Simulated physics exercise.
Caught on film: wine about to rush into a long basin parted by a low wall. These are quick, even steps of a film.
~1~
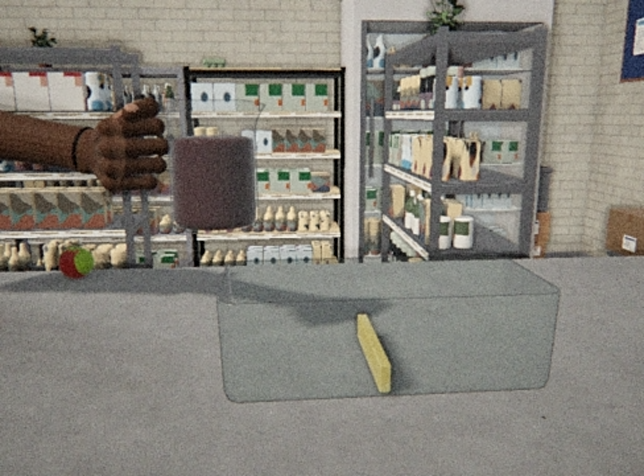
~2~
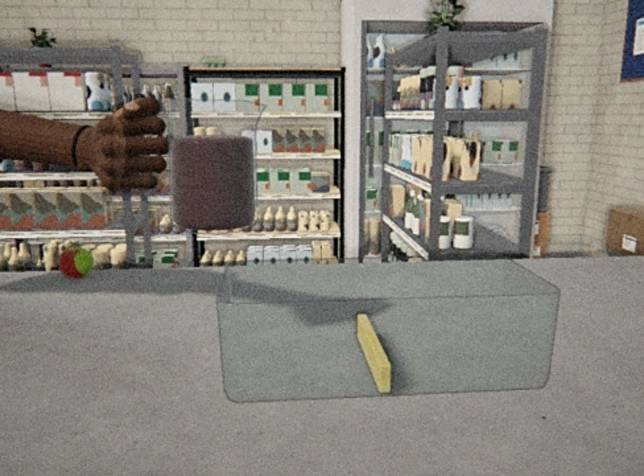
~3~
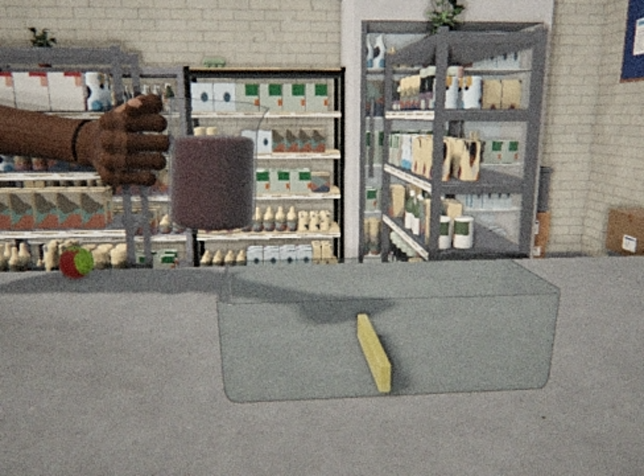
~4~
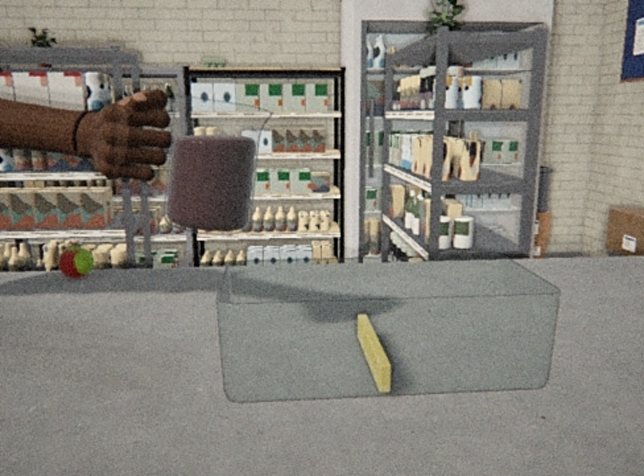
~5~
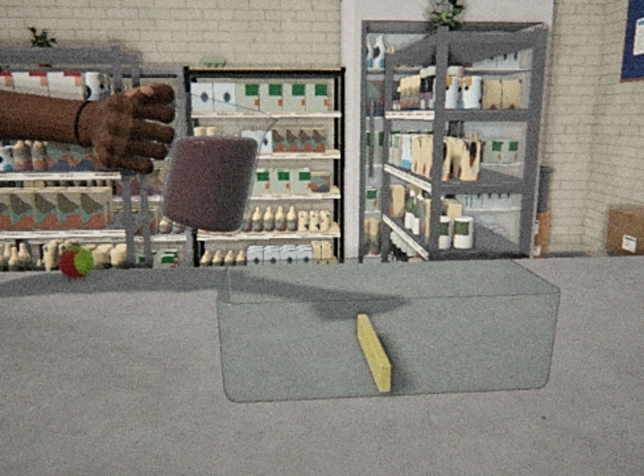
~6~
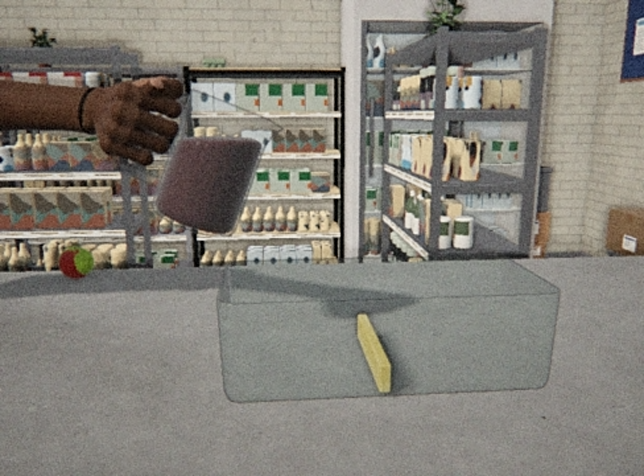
We see a hand beside a cup of dark wine above a long, clear basin with a low yellow wall inside; the cup starts upright, then leans gradually to the right as the hand turns, while the basin stays still.
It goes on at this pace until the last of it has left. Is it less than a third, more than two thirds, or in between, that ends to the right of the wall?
It comes to not even a third.
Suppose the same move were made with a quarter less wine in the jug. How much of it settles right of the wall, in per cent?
About 5 per cent.
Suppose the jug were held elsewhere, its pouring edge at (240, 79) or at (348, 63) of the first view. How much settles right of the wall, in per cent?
The first gives 10 %, the second 90 %.
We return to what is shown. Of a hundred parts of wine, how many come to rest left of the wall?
Roughly 90 in a hundred.
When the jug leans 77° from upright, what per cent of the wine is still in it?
About 90 per cent.
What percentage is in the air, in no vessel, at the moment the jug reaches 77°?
Roughly 10 in a hundred.
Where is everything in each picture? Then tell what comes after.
Tilt 0°; pouring edge (265, 103); surface from (172, 139) to (253, 139); the long basin's rim runs from (223, 282) to (531, 273); the wall's top is at (373, 339), in the first frame.
Tilt 1°; pouring edge (266, 104); surface from (172, 139) to (253, 139), in the second frame.
Tilt 4°; pouring edge (269, 107); surface from (174, 139) to (254, 139), in the third frame.
Tilt 8°; pouring edge (274, 111); surface from (175, 141) to (256, 139), in the fourth frame.
Tilt 14°; pouring edge (279, 118); surface from (176, 141) to (259, 140), in the fifth frame.
Tilt 21°; pouring edge (284, 127); surface from (172, 155) to (263, 141), in the sixth frame.
A moment on, the jug is tipped on its side and 90 per cent is still to pour, 1 is left of the wall and 0 right of it.
Next, the jug is tipped on its side and 44 per cent is still to pour, 33 is left of the wall and 1 right of it.
Then the jug is tipped on its side and 13 per cent is still to pour, 71 is left of the wall and 3 right of it.
Later the jug is tipped on its side and 3 per cent is still to pour, 86 is left of the wall and 5 right of it.
At rest 89 per cent lies left of the wall, 7 right of it and 4 outside.
